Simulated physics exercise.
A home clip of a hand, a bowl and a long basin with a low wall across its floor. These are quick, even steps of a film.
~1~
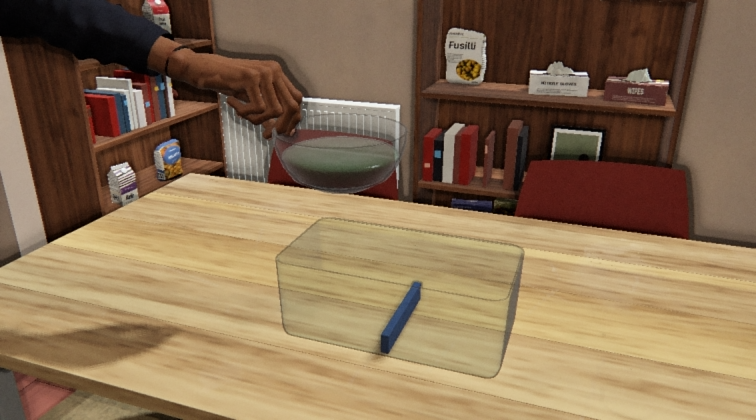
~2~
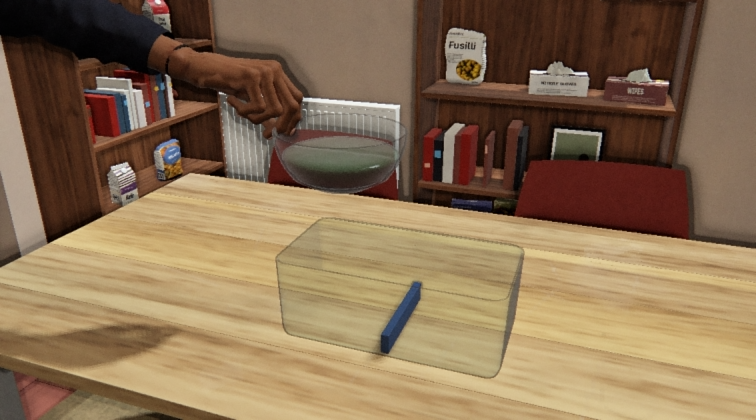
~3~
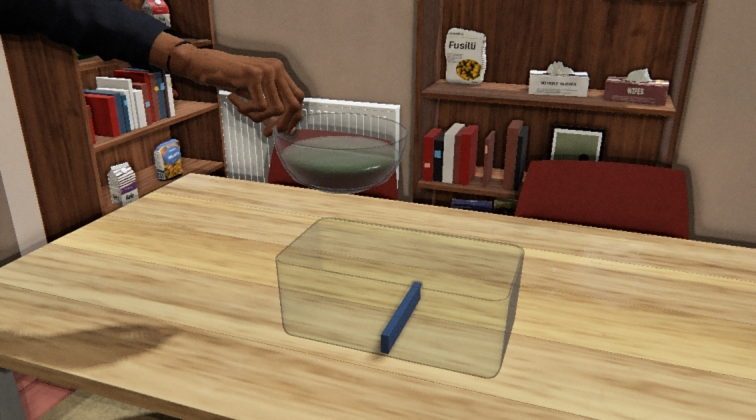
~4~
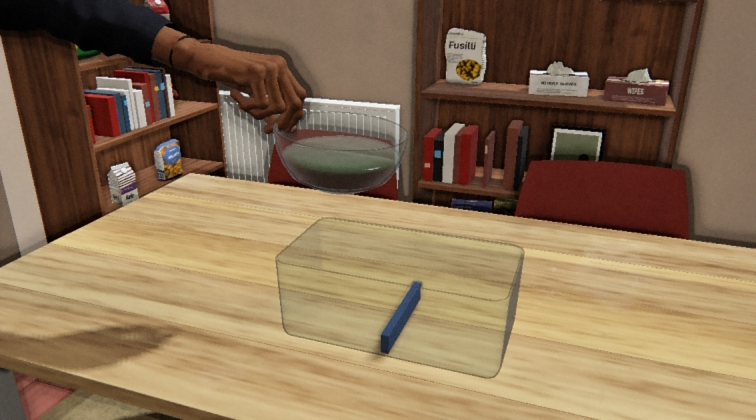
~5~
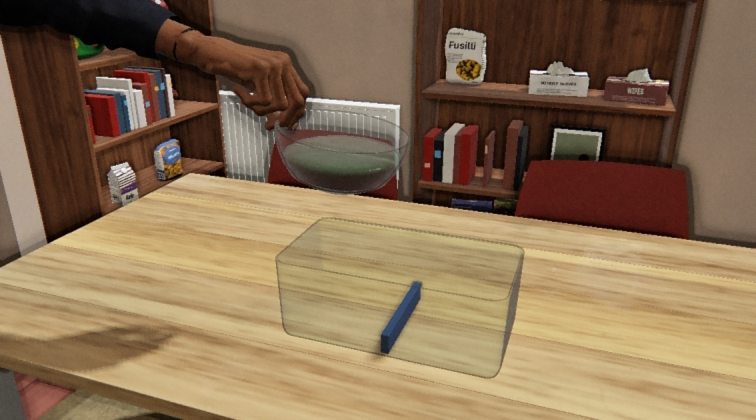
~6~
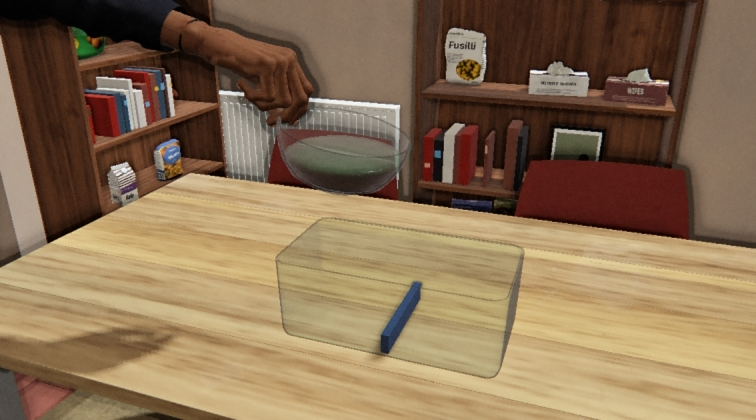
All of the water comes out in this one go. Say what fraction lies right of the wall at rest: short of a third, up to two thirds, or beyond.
In the end above two thirds is right of the wall.
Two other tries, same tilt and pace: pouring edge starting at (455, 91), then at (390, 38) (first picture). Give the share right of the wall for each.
Roughly 65 per cent, and 80 per cent.
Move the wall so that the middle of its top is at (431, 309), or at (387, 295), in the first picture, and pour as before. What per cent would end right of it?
First some 45, then 95 per cent.
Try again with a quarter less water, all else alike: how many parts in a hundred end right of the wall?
Some 75 per cent.
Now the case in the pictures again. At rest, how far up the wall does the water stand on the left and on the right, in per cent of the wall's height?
Some 20 per cent left and 80 right.
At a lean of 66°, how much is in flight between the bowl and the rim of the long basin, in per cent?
It comes to 40 per cent or so.
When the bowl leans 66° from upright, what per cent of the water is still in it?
About 50 per cent.
A moment on, the tilt is 66° and 52 per cent is still to pour, 0 is left of the wall and 9 right of it.
Next, the tilt is 94° and 6 per cent is still to pour, 14 is left of the wall and 71 right of it.
Then the tilt is 96° and 0 per cent is still to pour, 20 is left of the wall and 79 right of it.
Later the tilt is 96° and 0 per cent is still to pour, 21 is left of the wall and 78 right of it.
In the end 21 per cent lies left of the wall, 78 right of it and 1 outside.
